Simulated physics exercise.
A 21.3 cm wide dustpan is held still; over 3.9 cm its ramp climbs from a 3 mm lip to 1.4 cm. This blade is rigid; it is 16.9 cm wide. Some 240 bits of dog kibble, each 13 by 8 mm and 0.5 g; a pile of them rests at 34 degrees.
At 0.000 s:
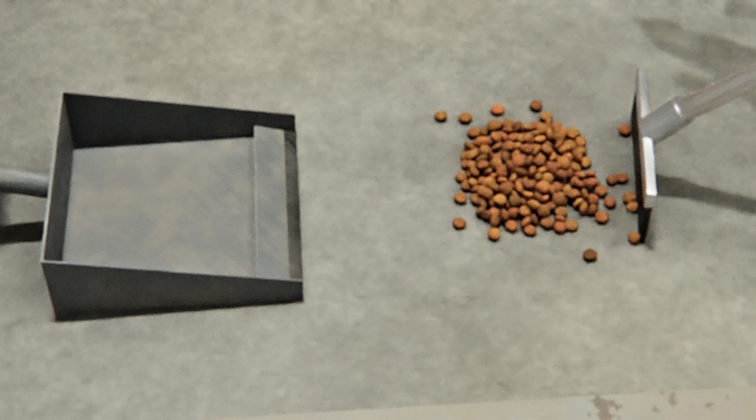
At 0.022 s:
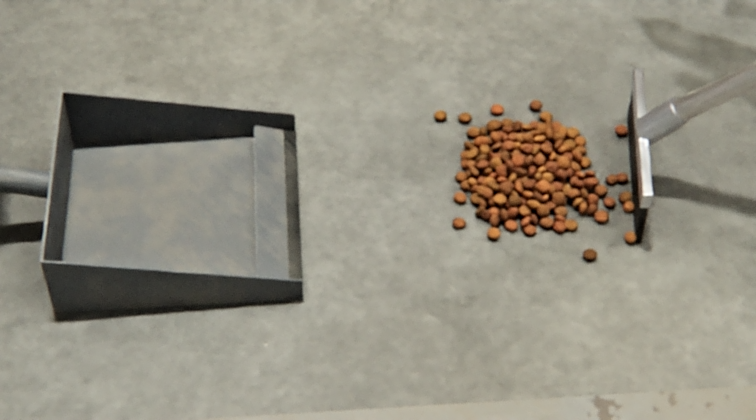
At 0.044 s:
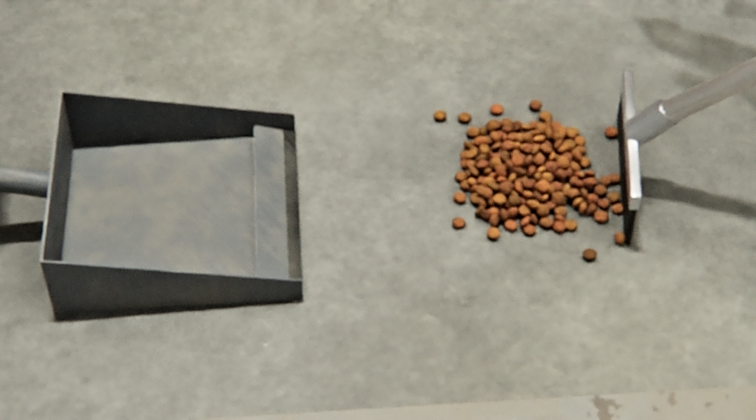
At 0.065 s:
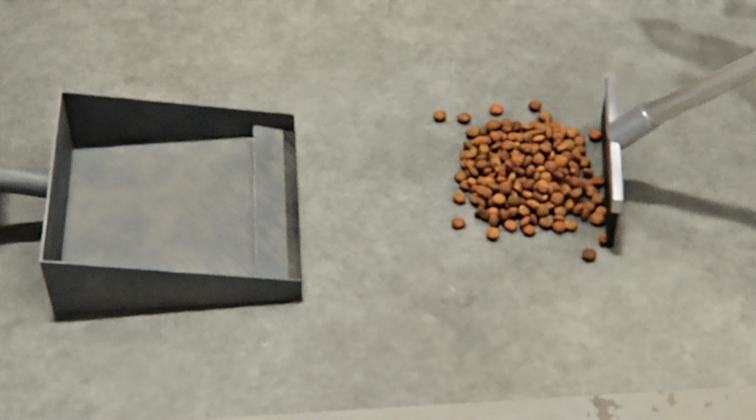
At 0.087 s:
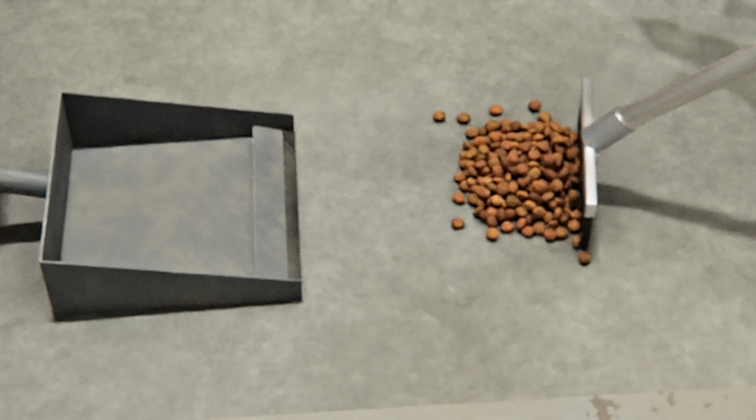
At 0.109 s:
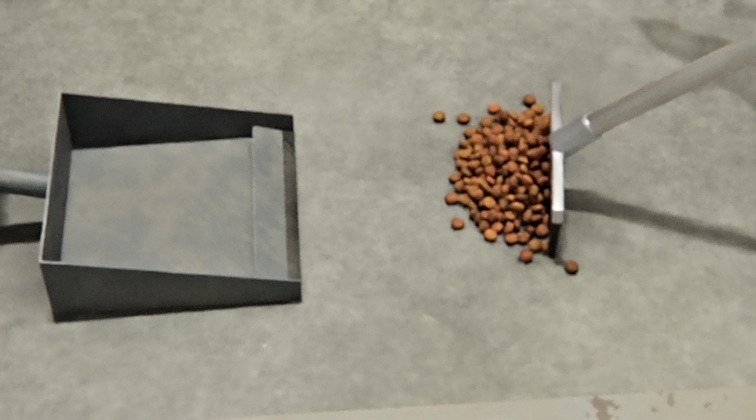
We see a dark dustpan resting still on a grey floor at left while a flat blade on a metal handle moves left into a pile of brown kibble, pressing its right side inward and shifting most of the pieces slightly leftward.
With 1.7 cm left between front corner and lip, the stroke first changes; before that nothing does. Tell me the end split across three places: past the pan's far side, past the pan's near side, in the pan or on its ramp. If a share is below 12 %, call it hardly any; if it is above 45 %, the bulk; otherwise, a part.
Far side: A part. Near side: Hardly any. Pan: The bulk.
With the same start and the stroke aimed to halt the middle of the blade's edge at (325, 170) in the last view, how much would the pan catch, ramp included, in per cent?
Some 55 per cent.
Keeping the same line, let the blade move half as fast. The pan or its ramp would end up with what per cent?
Near 35 %.
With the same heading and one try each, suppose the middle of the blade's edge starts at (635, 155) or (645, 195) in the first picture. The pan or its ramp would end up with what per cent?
Estimates: 50 percent and 40 percent.
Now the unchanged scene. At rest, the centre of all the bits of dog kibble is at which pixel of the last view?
Centre at rest, approx.: (275, 191) px.
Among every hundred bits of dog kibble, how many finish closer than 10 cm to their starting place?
Around 5 in a hundred.
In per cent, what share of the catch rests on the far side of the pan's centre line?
I'd put it at around 40 per cent.
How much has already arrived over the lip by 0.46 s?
About 55 percent up to then.
After 0.20 s, middle of the blade 11 cm from the lip; 0 % over the lip, far side 10 %, near side 0 %.
After 0.26 s, middle of the blade 5 cm from the lip; 5 % over the lip, far side 15 %, near side 5 %.
After 0.46 s, middle of the blade 3 cm from the lip; 55 % over the lip, far side 20 %, near side 5 %.
At rest (1.3 s), far side 20 %, near side 5 %, pan 50 %, in front of the lip or behind the blade 25 %.
